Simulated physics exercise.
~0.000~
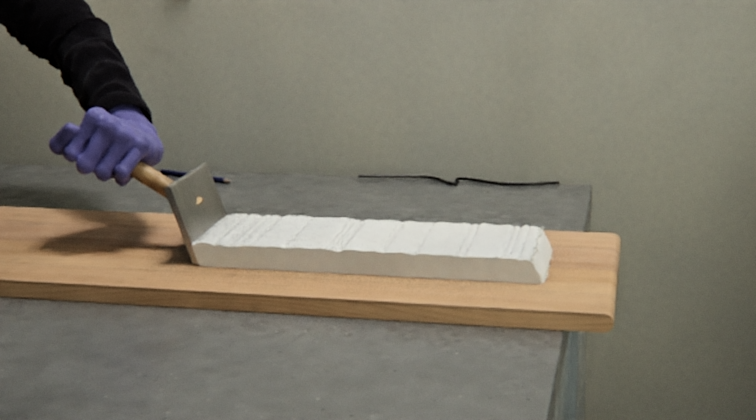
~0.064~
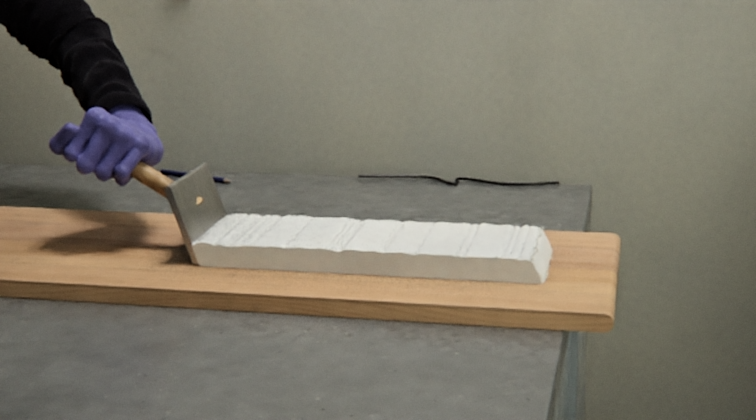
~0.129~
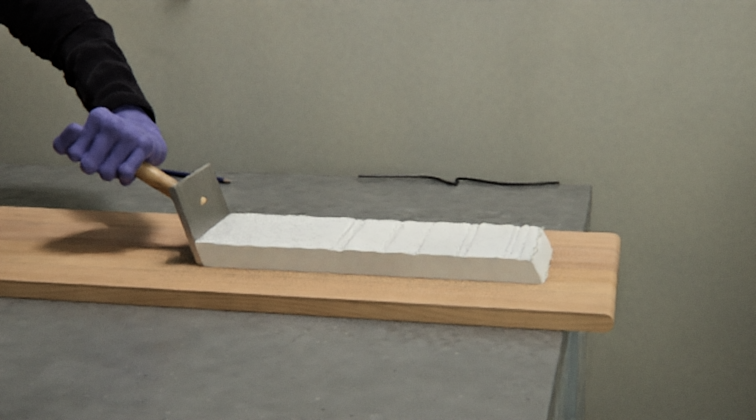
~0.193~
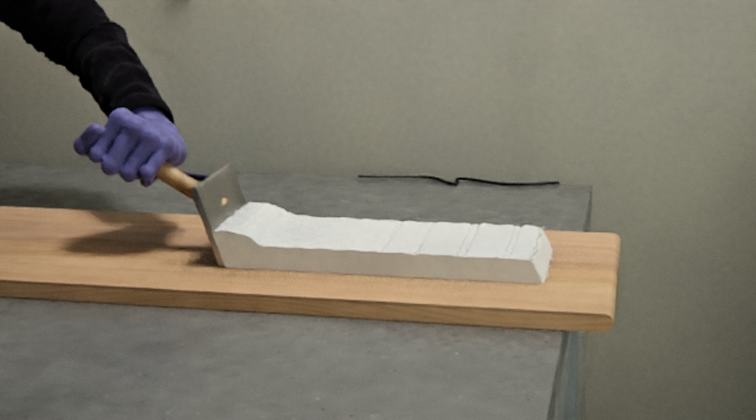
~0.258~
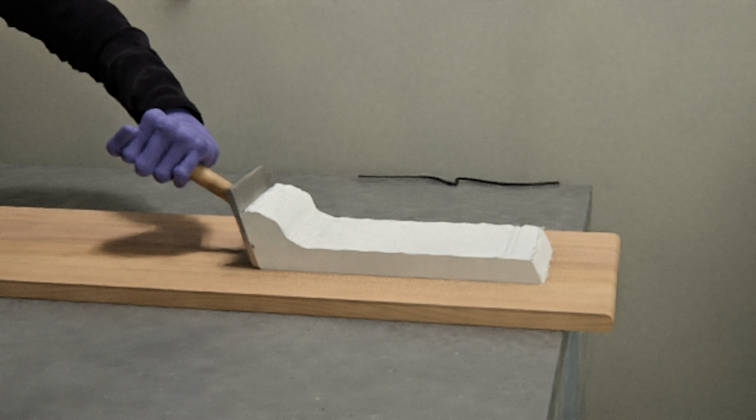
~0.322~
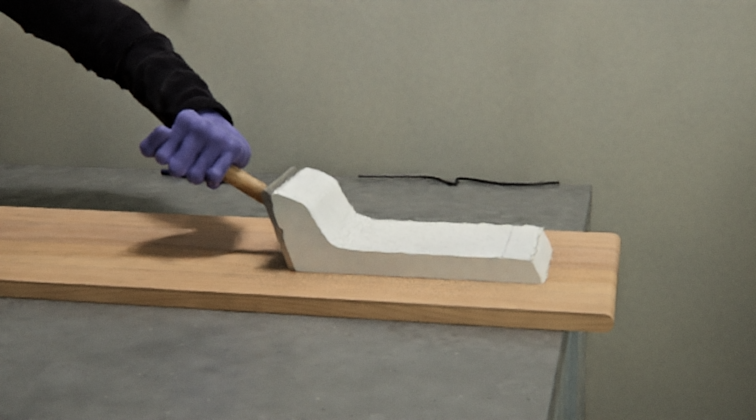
On a grey worktop against a plain grey-green wall, seen from the front and slightly above by a still camera, a long wooden board lies crosswise. A purple-gloved hand in a black sleeve holds a wooden-handled metal blade at the left end of a low, ridged white slab, with a thin black cord behind. After a brief pause, the hand pushes the blade rightward, and the white material smooths and heaps up against it while the right end stays put.
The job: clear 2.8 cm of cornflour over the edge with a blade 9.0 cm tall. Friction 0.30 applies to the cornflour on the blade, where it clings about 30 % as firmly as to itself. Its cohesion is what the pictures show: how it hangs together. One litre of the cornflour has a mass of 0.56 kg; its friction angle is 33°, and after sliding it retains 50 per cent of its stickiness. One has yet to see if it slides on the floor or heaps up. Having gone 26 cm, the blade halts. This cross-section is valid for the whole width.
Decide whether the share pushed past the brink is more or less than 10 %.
Outcome: A fraction beneath the 10 % line.
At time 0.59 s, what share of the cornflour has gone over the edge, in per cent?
0 %.
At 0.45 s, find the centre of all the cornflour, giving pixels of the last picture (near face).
Around (419, 249).
By 0.45 s, 0 % has gone over the edge.
By 0.59 s, 0 % has gone over the edge.
By 0.74 s, 0 % has gone over the edge.
By 0.89 s, 0 % has gone over the edge.
By 0.99 s, at the end, 0 % has gone over the edge.
